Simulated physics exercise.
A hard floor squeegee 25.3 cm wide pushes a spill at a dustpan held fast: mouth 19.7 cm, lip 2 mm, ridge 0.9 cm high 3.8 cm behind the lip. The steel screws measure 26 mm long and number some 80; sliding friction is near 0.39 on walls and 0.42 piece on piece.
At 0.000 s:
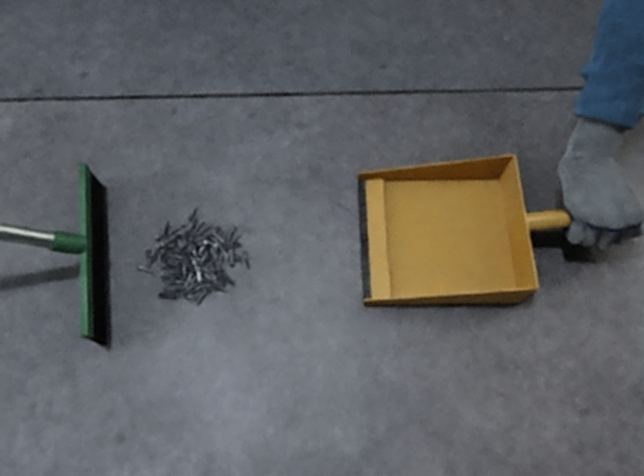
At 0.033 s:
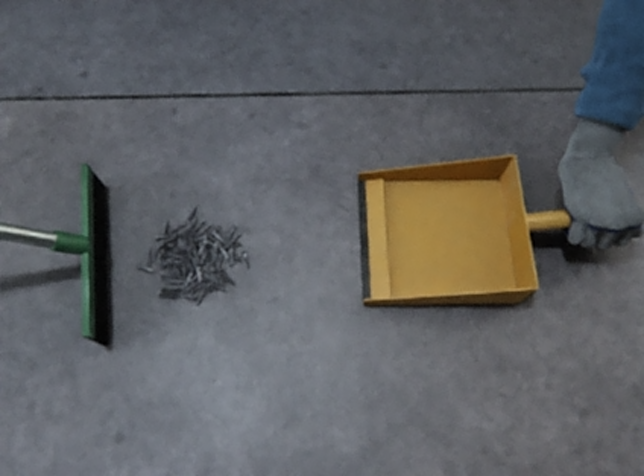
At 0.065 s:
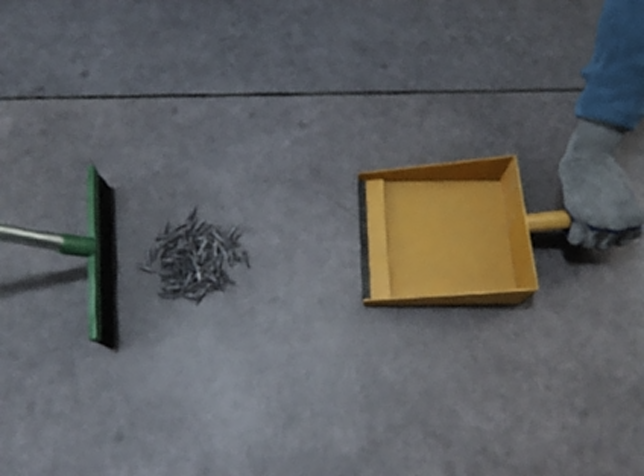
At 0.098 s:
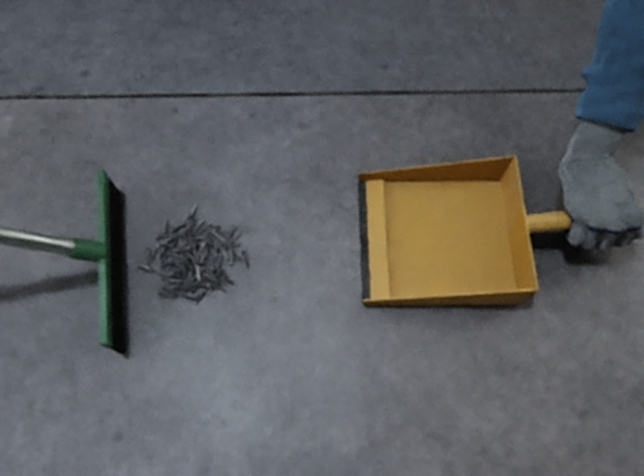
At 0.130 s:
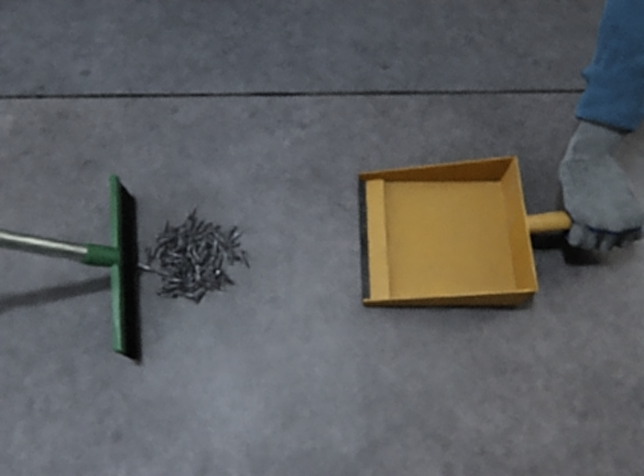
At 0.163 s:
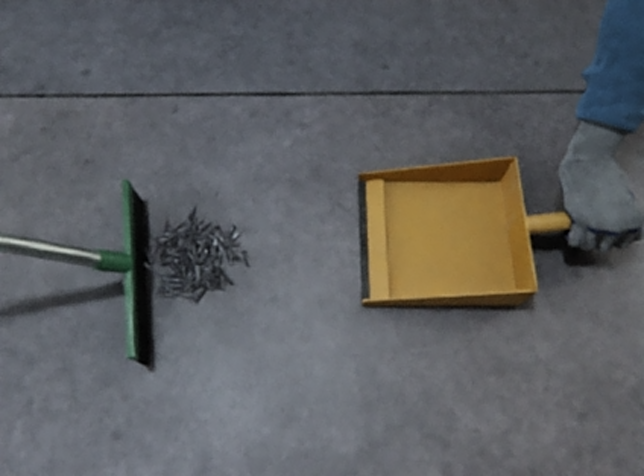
At the start, a green squeegee with a dark blade stands left of a small pile of steel screws, while a gloved hand holds a yellow dustpan on the right. The squeegee slides slowly rightward and slightly nearer the viewer, reaching the pile's left edge, while the pan stays still.
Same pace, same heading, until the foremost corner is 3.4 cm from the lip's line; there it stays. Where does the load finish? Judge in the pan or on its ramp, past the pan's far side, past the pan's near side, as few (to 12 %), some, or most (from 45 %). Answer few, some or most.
In the pan or on its ramp: Few; past the pan's far side: Few; past the pan's near side: Some.
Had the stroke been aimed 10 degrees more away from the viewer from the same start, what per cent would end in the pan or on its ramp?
Then about 0 per cent.
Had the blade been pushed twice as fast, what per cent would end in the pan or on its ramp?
It would be near 20 per cent.
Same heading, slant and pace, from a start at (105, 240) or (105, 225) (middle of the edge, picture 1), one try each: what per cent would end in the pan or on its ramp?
About 0 and 0 per cent.
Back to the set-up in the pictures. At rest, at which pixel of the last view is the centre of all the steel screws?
At about (319, 270).
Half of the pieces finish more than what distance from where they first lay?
Some 18 cm.
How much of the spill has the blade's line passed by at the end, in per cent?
Roughly 40 per cent.
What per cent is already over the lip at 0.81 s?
Near 0 per cent so far.
Then, at 0.39 s, middle of the blade 18 cm from the lip; 0 % over the lip, far side 0 %, near side 10 %.
After 0.53 s, middle of the blade 10 cm from the lip; 0 % over the lip, far side 0 %, near side 20 %.
After 0.81 s, middle of the blade 5 cm from the lip; 0 % over the lip, far side 0 %, near side 25 %.
In the end, at 1.5 s, pan 0 %, far side 0 %, near side 25 %, in front of the lip or behind the blade 75 %.
